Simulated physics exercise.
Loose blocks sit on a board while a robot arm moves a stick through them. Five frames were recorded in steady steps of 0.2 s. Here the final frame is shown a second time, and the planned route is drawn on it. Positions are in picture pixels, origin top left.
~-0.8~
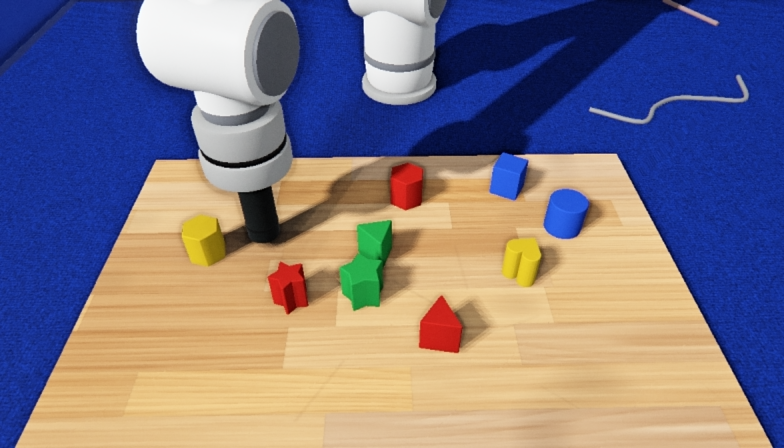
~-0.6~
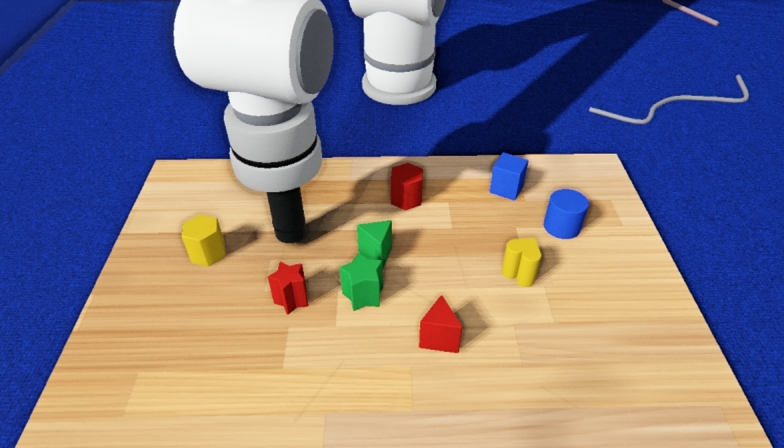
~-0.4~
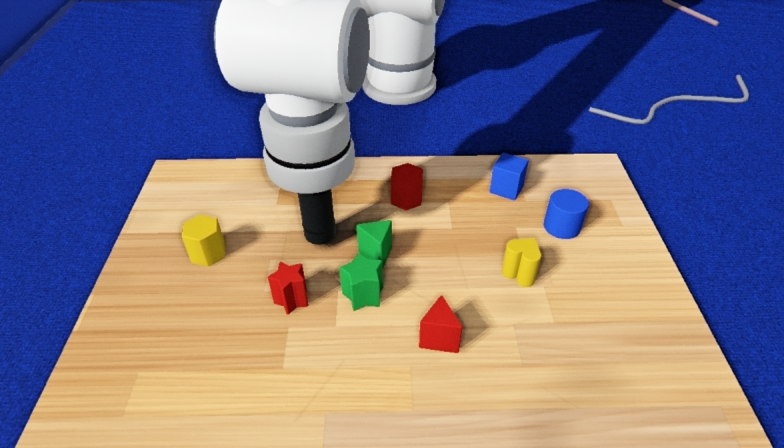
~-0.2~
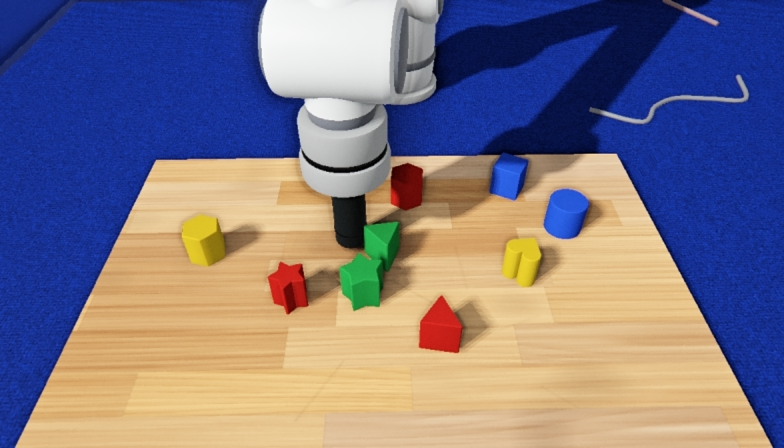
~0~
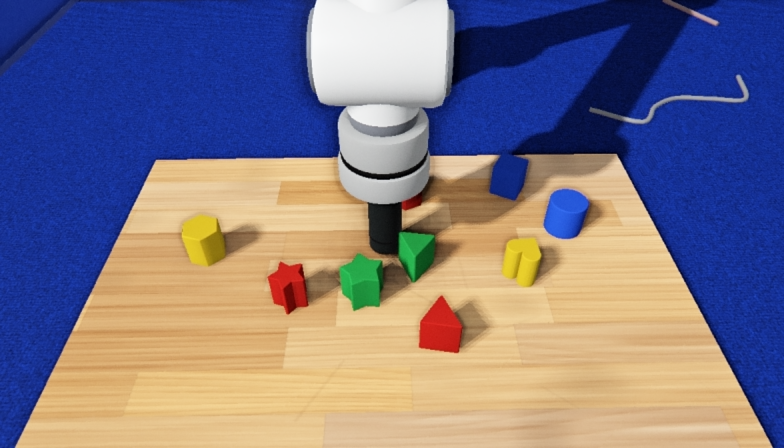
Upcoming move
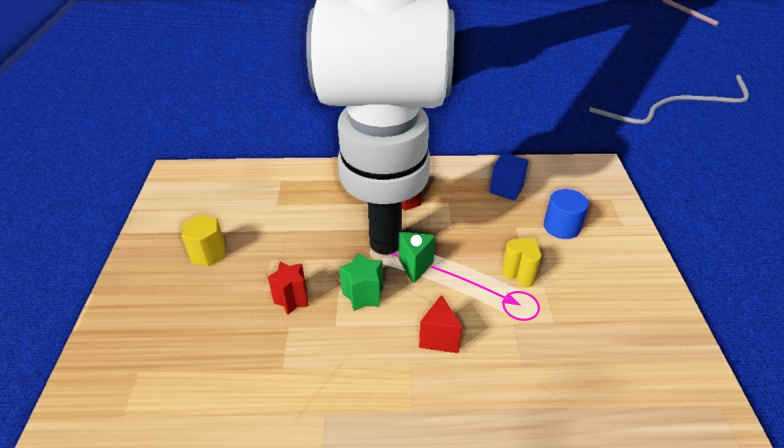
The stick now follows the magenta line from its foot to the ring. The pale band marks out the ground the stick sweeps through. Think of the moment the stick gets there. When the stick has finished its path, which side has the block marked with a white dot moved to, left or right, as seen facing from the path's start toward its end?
My answer: Right.
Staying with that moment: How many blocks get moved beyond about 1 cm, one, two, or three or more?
A single block is moved.
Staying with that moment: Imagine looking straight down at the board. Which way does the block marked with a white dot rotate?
Watching from overhead, you'd notice the block marked with a white dot rotating clockwise.
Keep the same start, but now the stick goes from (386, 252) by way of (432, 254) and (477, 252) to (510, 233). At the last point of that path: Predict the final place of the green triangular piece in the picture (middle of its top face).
At roughly (447, 249).
Drawn move, from (386, 252) by way of (452, 274) to (521, 306); the dot is on the green triangular piece.
The first path, step by step. One third of the way, stick (431, 259); green triangular piece (452, 262), turned 45° clockwise.
Two thirds of the way, stick (476, 276); green triangular piece (473, 279).
At the end, stick (523, 298); green triangular piece (473, 279), turned 145° clockwise; yellow heart-shaped block still.
